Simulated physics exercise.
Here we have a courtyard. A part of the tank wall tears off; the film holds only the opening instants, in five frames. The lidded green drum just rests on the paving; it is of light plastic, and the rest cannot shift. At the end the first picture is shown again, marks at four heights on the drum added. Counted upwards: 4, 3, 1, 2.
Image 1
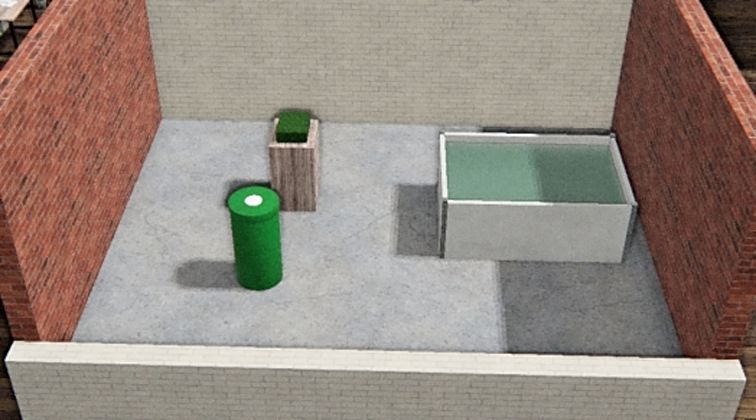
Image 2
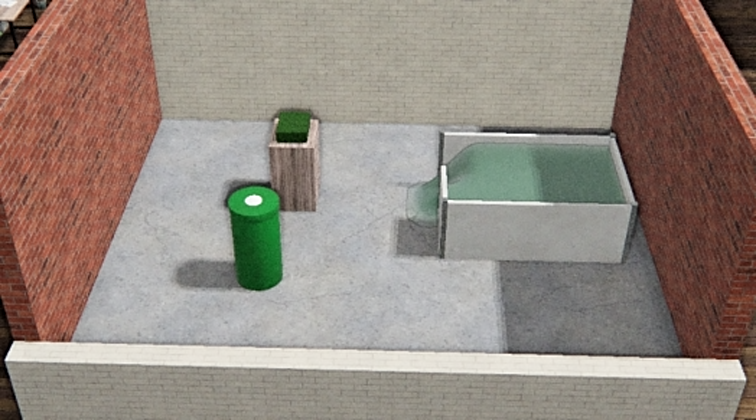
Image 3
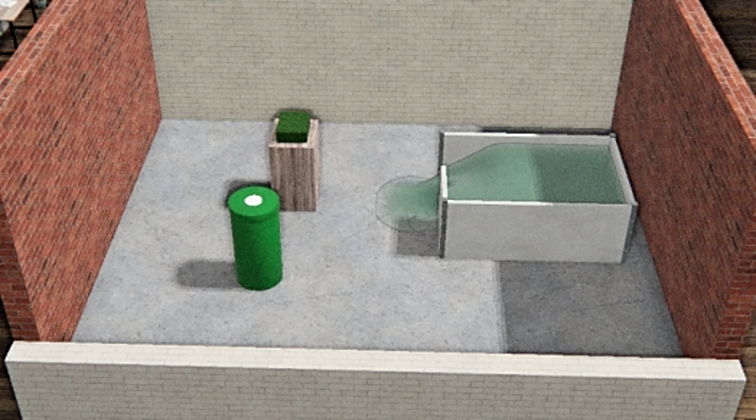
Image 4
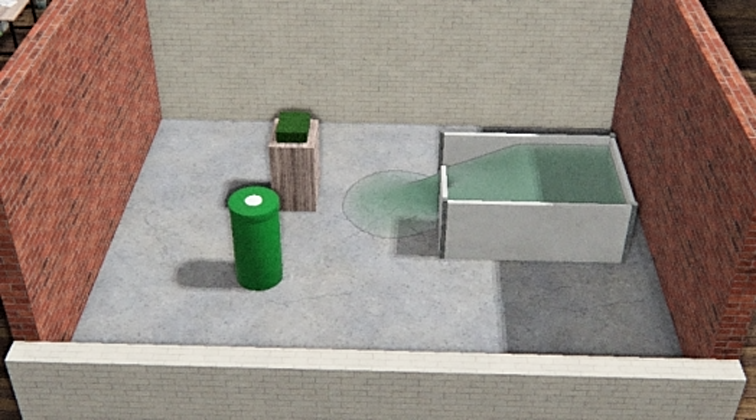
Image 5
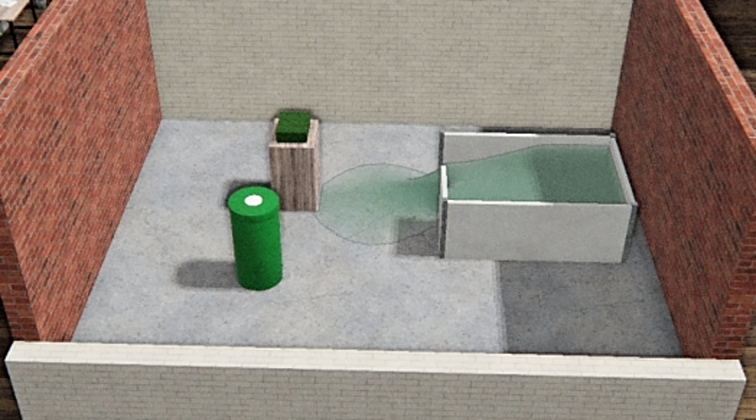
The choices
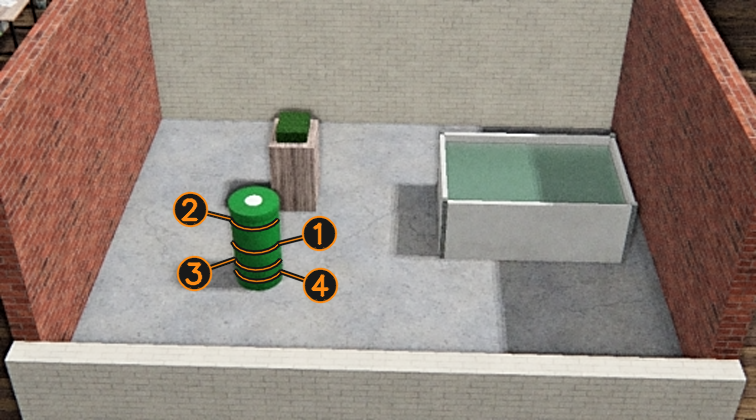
A courtyard with a grey concrete floor, red brick walls at the sides and pale brick walls at back and front is seen from above. A green drum with a white spot on its lid stands left of centre, a wooden planter topped with green behind it, and a pale tank of greenish water at right. The water pours out of the tank's left end and spreads leftward across the floor in a widening rounded pool, while the camera, drum and planter stay still.
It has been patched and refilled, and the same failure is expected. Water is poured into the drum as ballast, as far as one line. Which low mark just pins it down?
Take 3.
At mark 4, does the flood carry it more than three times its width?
No, it does not.
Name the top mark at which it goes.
4 it is.
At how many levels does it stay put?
Three of them.
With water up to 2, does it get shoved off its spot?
No, not at all.
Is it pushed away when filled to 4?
Yes.
On the marked copy, 1 at (253, 253); 2 at (251, 229); 3 at (255, 269); 4 at (256, 281); from the bottom up 4, 3, 1, 2.
For mark 1, it does not move.
For mark 2, it does not move.
For mark 3, it does not move.
For mark 4, it is pushed about its own width away.
